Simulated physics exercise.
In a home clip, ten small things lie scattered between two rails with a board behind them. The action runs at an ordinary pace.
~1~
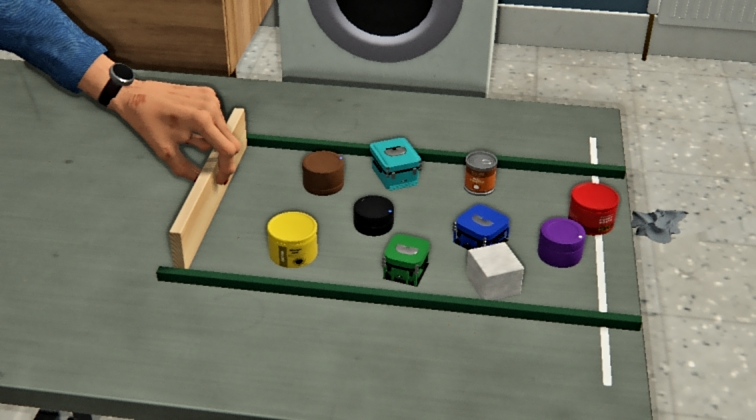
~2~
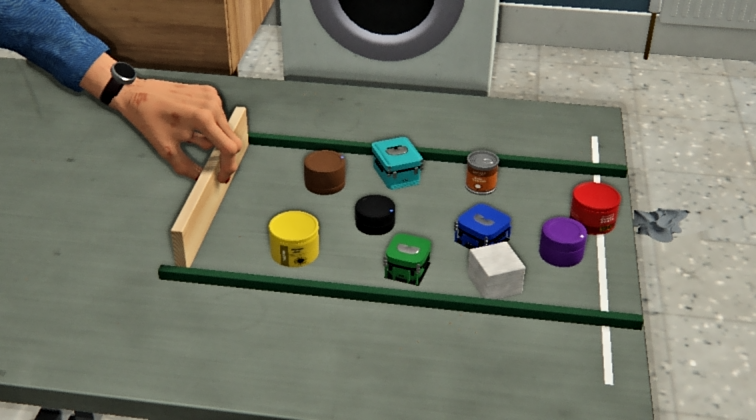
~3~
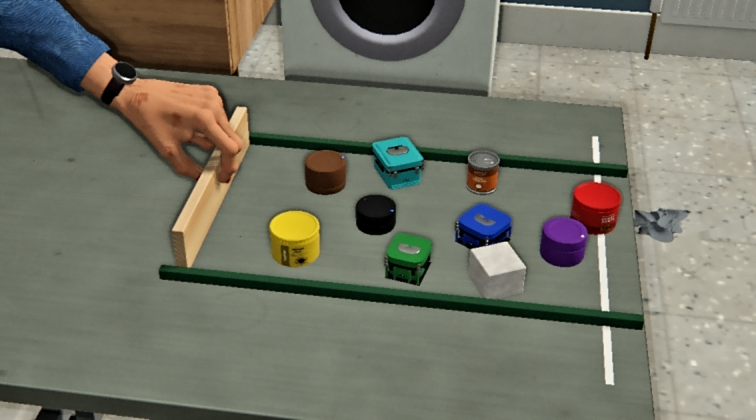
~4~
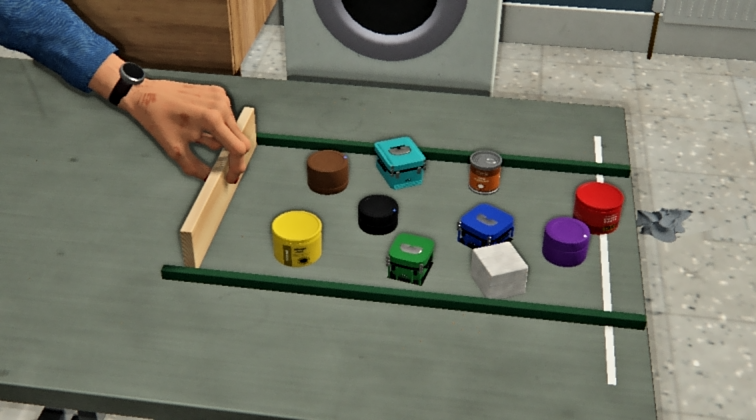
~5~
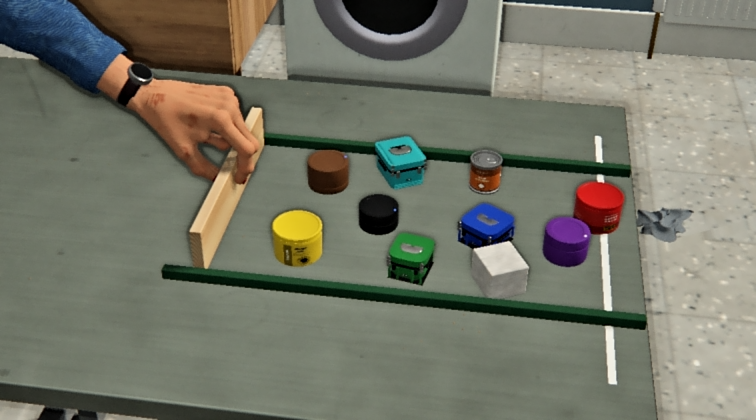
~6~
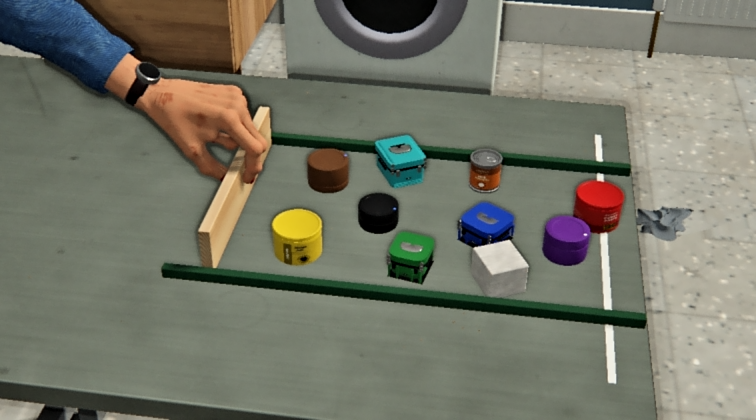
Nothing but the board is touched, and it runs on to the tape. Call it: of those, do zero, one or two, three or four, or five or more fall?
Five or more fall.
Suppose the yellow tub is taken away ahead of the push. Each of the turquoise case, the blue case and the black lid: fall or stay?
Turquoise case - safe, blue case - gone, black lid - safe.
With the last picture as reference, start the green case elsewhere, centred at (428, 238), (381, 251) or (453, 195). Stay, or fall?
Green case: Goes down; goes down; goes down.
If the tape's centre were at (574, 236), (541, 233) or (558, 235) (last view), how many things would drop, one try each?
You'd get 3, then 1, then 2.
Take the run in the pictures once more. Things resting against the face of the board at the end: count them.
The number is 4.
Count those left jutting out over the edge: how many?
The count is 4.
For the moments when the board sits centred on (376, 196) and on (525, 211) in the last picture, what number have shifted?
The number moved is 5 and then 9.
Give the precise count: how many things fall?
That totals 6.
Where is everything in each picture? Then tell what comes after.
In the first picture, red tub (593, 210); purple lid (561, 243); white block (494, 273); board (212, 185); tape (599, 241).
In the second picture, purple lid (563, 242); board (214, 183).
In the third picture, white block (497, 271); yellow tub (295, 239).
In the fourth picture, red tub (598, 208); blue case (486, 230).
In the fifth picture, purple lid (566, 242); brown lid (328, 172).
In the sixth picture, red tub (598, 207); purple lid (566, 241); white block (499, 270); board (239, 183); tape (604, 239).
Soon after, none off yet; red tub at rest near (598, 207); purple lid at rest near (566, 241); white block at rest near (499, 270).
After that, none off yet; red tub at rest near (598, 207); purple lid at rest near (566, 241); white block displaced about its own width near (547, 279).
And then, none off yet; red tub displaced a little near (611, 210); purple lid displaced well along near (653, 254); white block displaced well along near (652, 292).
In the end, the number that fall off is five or more; gone, green case, orange tin, blue case, white block, purple lid and red tub.
